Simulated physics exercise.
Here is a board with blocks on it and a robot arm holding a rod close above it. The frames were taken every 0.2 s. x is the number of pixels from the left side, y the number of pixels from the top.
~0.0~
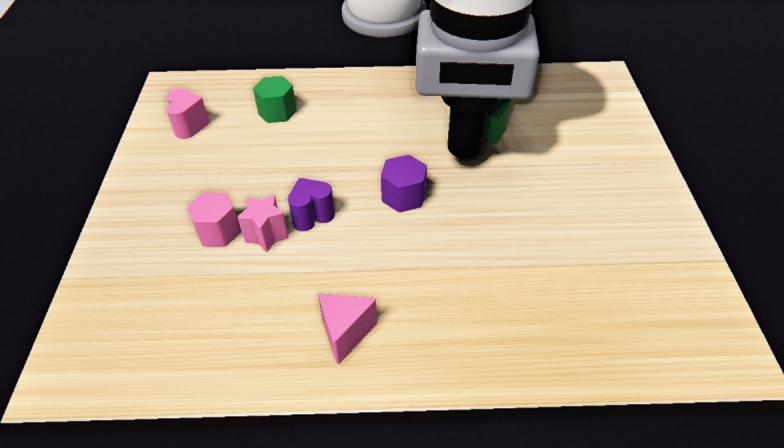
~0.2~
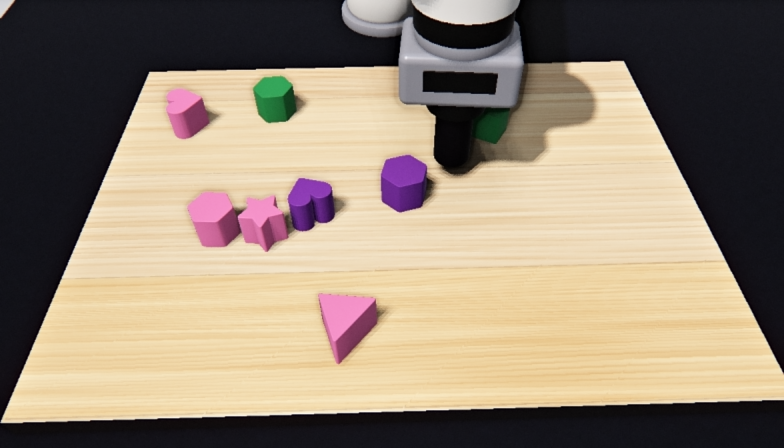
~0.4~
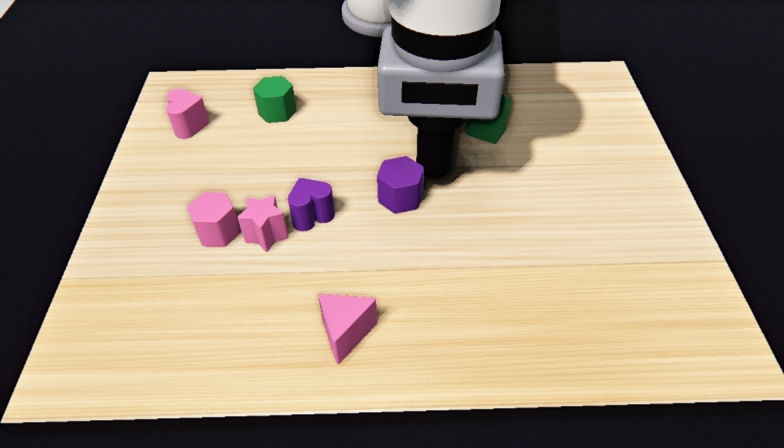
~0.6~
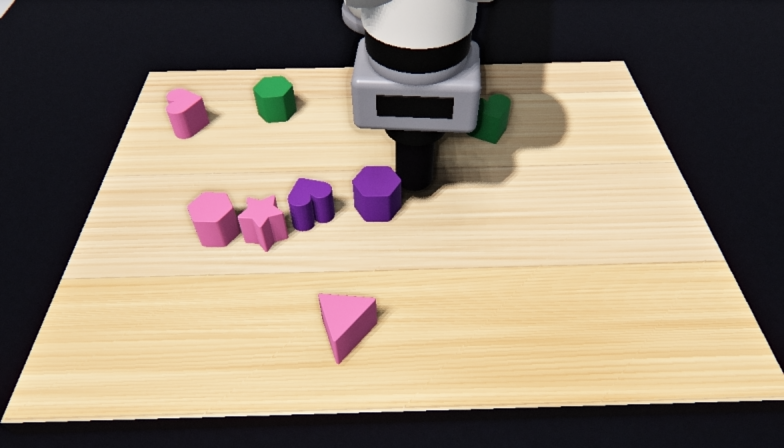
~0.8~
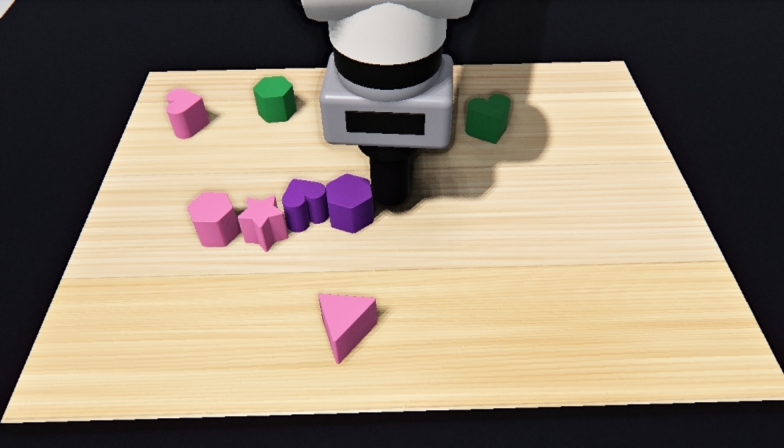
On a wooden board scattered with pink, purple and green blocks, a robot arm moved its black rod toward the left and pushed the purple hexagonal block against the purple heart, nudging the heart slightly.
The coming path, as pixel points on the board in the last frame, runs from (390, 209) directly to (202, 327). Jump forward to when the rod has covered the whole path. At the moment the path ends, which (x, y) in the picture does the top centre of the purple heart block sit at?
Pixel (270, 181).
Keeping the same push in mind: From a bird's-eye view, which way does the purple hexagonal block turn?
The answer is clockwise.
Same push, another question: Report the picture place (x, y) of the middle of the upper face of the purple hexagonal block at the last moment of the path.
Its top middle is near (297, 203).
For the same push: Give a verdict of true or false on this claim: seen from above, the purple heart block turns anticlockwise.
True - the claim holds.
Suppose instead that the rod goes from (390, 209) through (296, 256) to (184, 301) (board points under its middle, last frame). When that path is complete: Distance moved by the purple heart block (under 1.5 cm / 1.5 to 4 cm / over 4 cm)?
It slides well over 4 cm.
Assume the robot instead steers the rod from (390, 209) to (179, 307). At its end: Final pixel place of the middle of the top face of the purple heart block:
Just about (249, 175).
What follows on the original path. One third of the way, rod (333, 232); pink star (250, 210), turned 25° anticlockwise; purple heart block (271, 183), turned 40° anticlockwise; purple hexagonal block (301, 199), turned 100° clockwise.
Two thirds of the way, rod (269, 272); pink star (250, 210), turned 25° anticlockwise; purple heart block (270, 181), turned 35° anticlockwise; purple hexagonal block (297, 203), turned 115° clockwise.
At the end, rod (195, 313); pink star (250, 210), turned 25° anticlockwise; purple heart block (270, 181), turned 35° anticlockwise; pink triangle unmoved; purple hexagonal block (297, 203), turned 115° clockwise.
